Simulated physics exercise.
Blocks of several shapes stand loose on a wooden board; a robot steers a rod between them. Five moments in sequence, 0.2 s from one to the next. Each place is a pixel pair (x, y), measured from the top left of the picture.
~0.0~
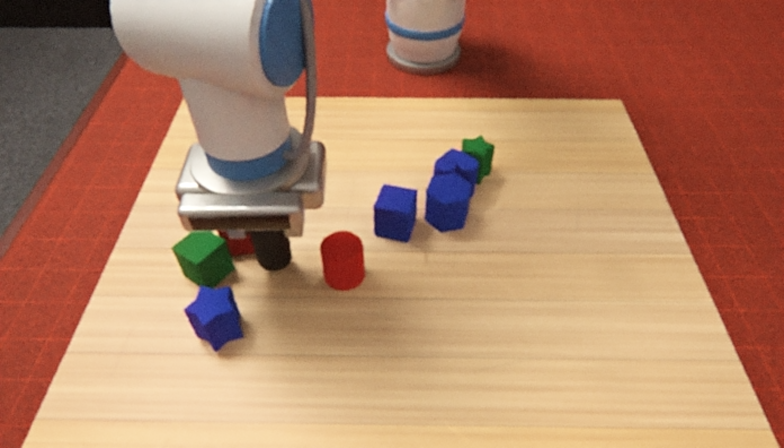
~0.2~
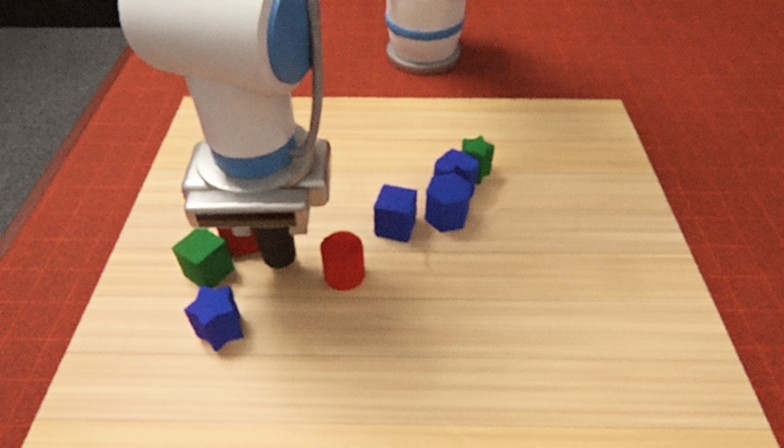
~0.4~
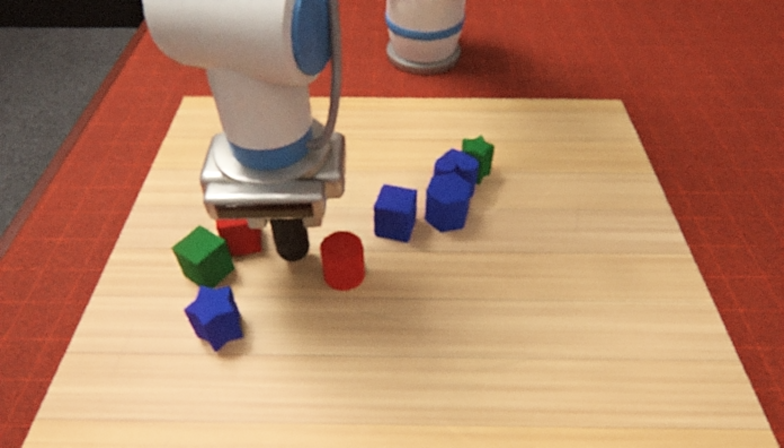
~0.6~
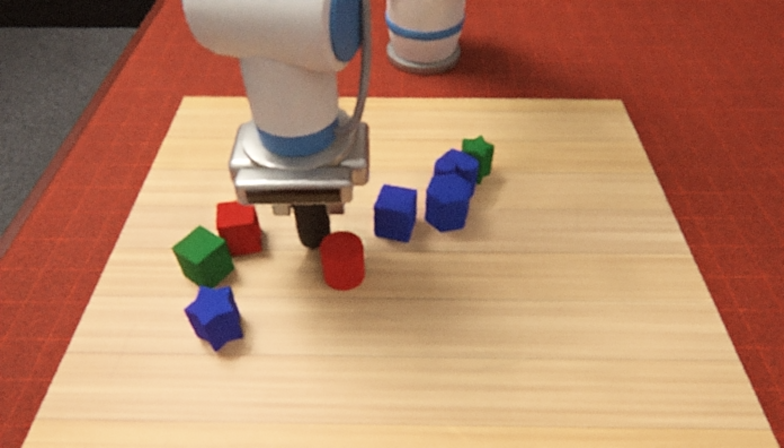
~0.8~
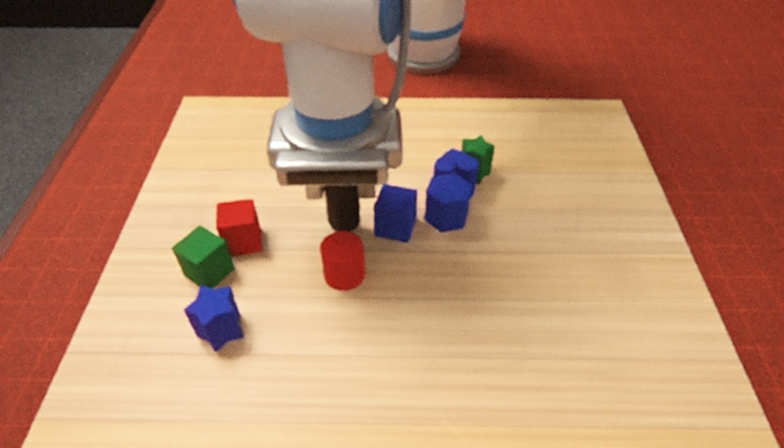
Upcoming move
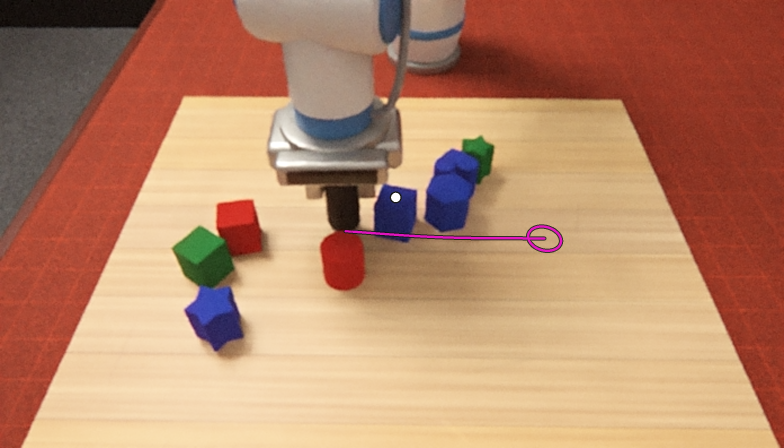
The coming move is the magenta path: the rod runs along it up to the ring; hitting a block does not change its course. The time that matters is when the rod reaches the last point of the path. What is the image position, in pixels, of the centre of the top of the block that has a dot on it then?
Answer: (512, 184).
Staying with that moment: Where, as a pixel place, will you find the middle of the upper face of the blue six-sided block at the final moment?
I'd expect the centre of its top face to be at (516, 158).
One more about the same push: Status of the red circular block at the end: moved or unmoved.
The result: It stays put.
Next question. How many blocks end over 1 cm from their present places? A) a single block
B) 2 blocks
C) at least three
B: 2 blocks.
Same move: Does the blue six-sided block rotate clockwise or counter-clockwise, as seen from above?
The twist is anticlockwise.
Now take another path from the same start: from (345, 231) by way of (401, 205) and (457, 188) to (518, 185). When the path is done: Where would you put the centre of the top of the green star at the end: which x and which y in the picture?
It is going to be at (517, 124).
The drawn path runs from (345, 231) through (444, 237) to (544, 238); the dot is on the blue square block.
What follows on the original path. One third of the way, rod (412, 226); blue square block (441, 193), turned 50° anticlockwise; blue six-sided block (476, 181); blue heart (456, 158).
Two thirds of the way, rod (480, 229); blue square block (499, 187), turned 85° anticlockwise; blue six-sided block (513, 164), turned 30° anticlockwise; blue heart (457, 158).
At the end, rod (547, 229); red circular block not moved; blue square block (512, 184), turned 105° anticlockwise; blue six-sided block (516, 158), turned 40° anticlockwise; blue heart (457, 158).
